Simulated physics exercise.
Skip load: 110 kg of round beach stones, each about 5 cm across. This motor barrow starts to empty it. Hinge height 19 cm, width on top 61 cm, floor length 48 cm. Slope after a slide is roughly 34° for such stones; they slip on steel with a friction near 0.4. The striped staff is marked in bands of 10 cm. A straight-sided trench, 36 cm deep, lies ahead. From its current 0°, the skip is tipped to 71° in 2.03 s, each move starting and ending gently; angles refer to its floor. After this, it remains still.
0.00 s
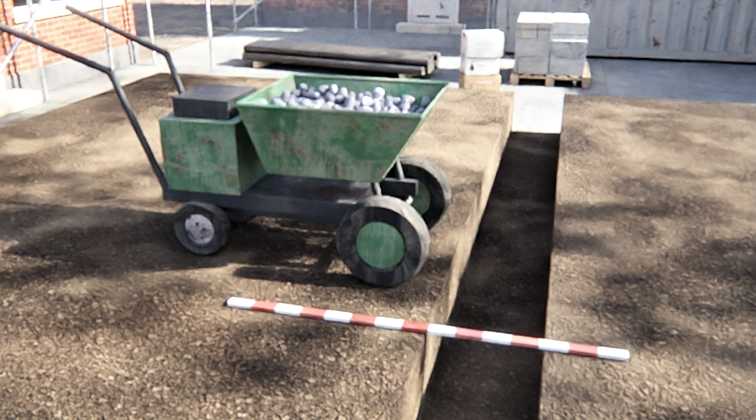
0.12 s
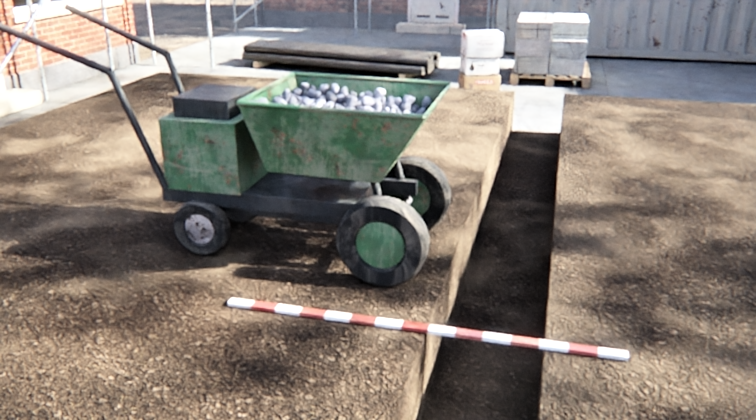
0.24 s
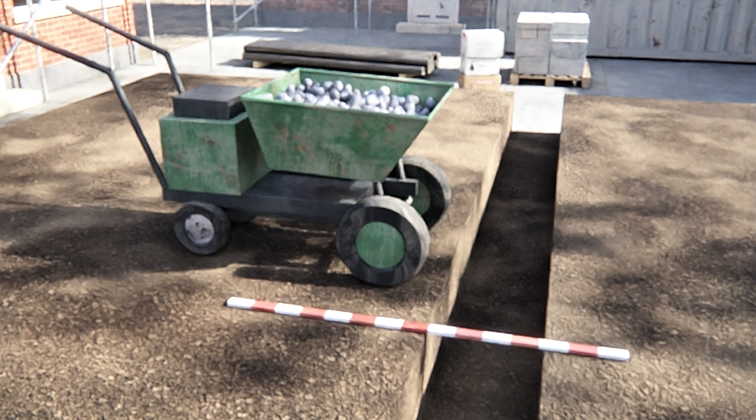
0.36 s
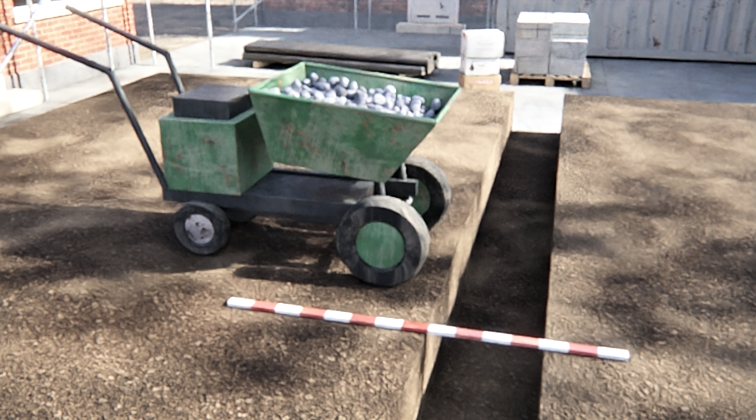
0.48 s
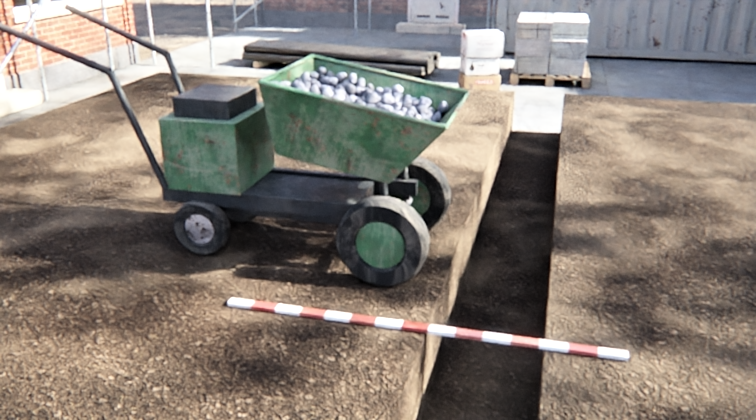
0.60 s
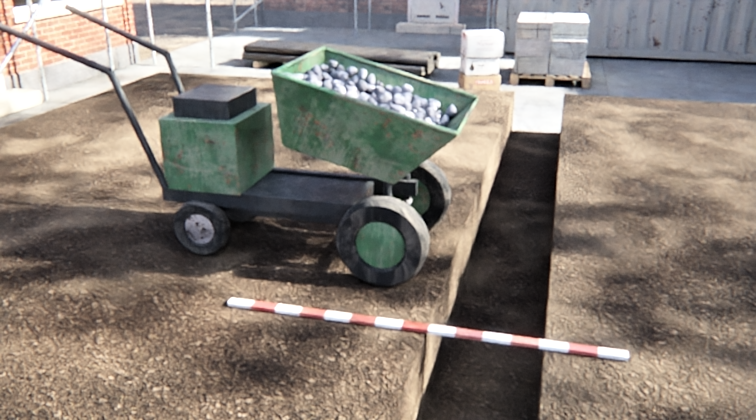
A green motor barrow standing beside a narrow trench, its skip of grey stones slowly tilting forward to the right.
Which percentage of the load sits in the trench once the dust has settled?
Near 50 per cent.
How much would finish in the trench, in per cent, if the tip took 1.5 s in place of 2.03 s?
Near 45 per cent.
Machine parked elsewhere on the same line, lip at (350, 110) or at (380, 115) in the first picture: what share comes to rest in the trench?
First place roughly 100%, second roughly 90%.
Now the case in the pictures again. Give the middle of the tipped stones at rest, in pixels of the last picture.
Around (541, 316).
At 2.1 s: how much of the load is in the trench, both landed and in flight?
At that moment: Approx. 15 %.
After 1.5 s the floor is at 60°; 97 % in the skip, 3 % in the trench, 1 % past the trench; the foremost stones are at (555, 230).
After 2.1 s the floor is at 71°; 44 % in the skip, 13 % in the trench, 43 % past the trench; the foremost stones are at (709, 279).
After 2.5 s the floor is at 71°; 24 % in the skip, 23 % in the trench, 53 % past the trench; the foremost stones are past the picture's edge.
After 4.4 s the floor is at 71°; 0 % in the skip, 50 % in the trench, 50 % past the trench; the foremost stones are past the picture's edge.
